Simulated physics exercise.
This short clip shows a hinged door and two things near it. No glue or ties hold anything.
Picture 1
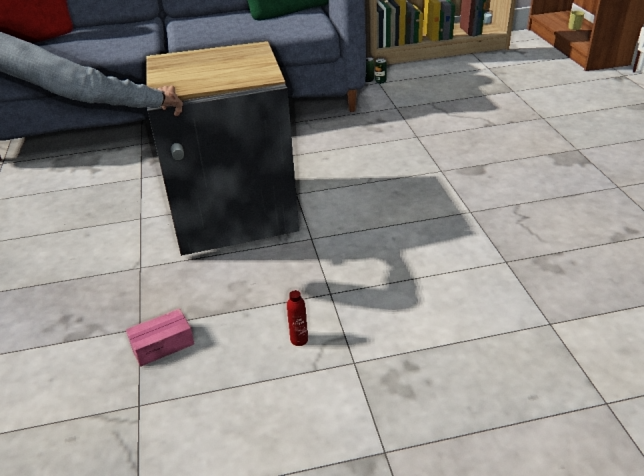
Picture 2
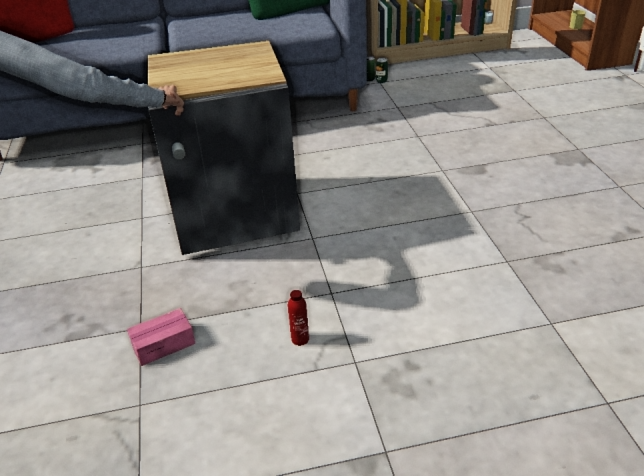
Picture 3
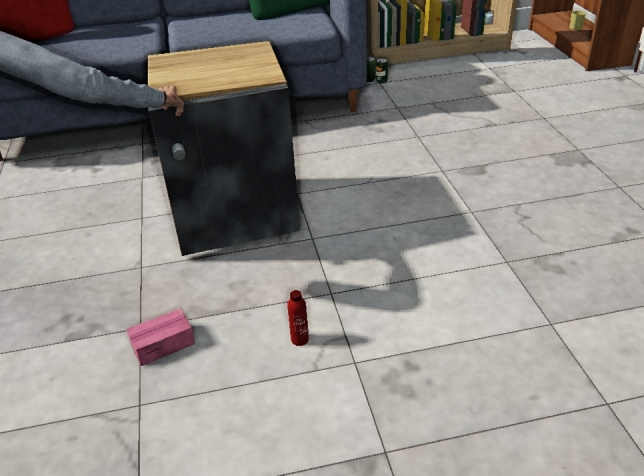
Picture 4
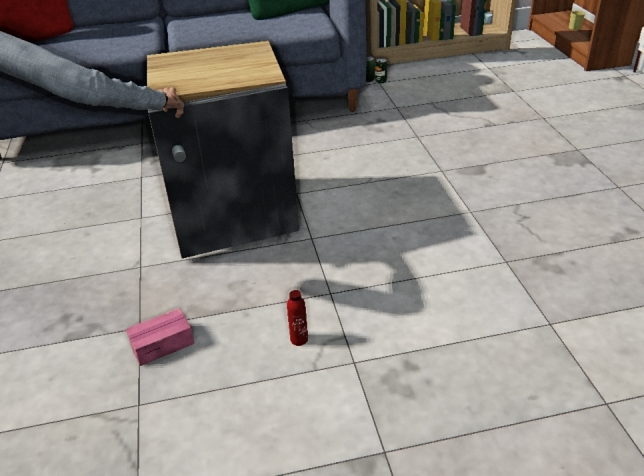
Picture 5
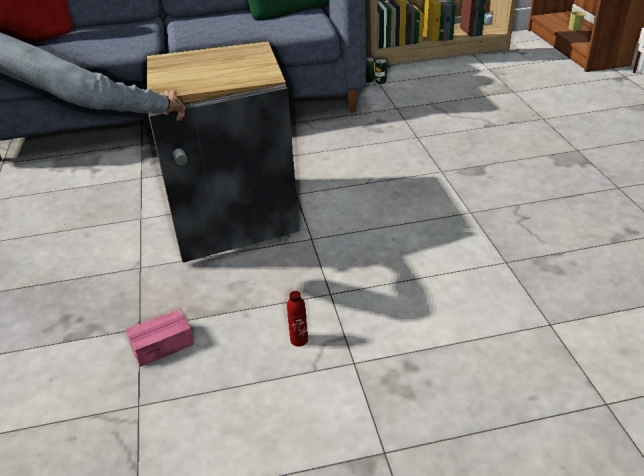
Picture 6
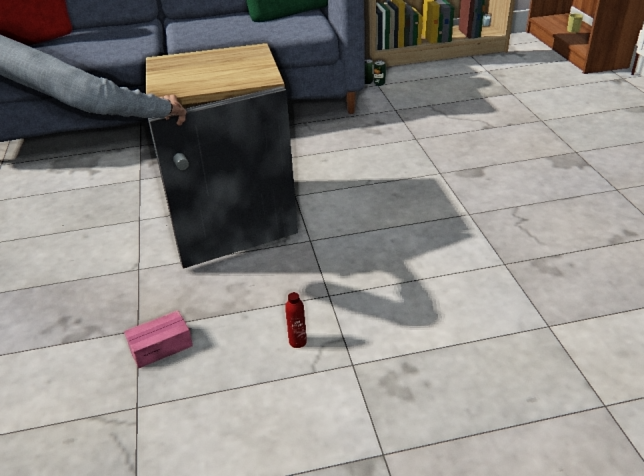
In a living room with pale stone tiles, seen from above at an angle, a blue sofa stands at the back beside low bookshelves. A dark-doored cabinet with a light wooden top stands before the sofa, with a pink box at lower left and a red bottle near the centre. A grey-sleeved arm from the left reaches to the cabinet's upper corner, and the door slowly swings slightly open.
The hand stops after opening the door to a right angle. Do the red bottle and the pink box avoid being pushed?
At the end, I expect the red bottle won't be hit; I expect the pink box won't be hit.
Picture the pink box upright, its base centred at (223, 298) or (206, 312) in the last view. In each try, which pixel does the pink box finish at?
Final pixels, in order: Roughly (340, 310) and (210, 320).
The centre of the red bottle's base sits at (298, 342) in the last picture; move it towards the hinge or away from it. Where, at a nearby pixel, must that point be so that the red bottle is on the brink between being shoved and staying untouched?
Turning point: About (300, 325).
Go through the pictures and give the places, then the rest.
Door 4° open; red bottle (297, 318); pink box (160, 337); door (231, 178), in the first picture.
Door 4° open; pink box (161, 336); door (232, 177), in the second picture.
Door 5° open; red bottle (298, 318); door (232, 178), in the third picture.
Door 7° open; pink box (160, 336); door (232, 179), in the fourth picture.
Door 10° open; red bottle (297, 318); door (233, 181), in the fifth picture.
Door 13° open; red bottle (296, 320); pink box (159, 339); door (233, 185), in the sixth picture.
Then, 0.84 s past the last view, door 42° open; red bottle at rest near (296, 320); pink box at rest near (159, 339).
Then, 1.84 s past the last view, door 76° open; red bottle at rest near (296, 320); pink box at rest near (159, 339).
Finally, the red bottle remains where it is, near (296, 320); the pink box remains where it is, near (159, 339).
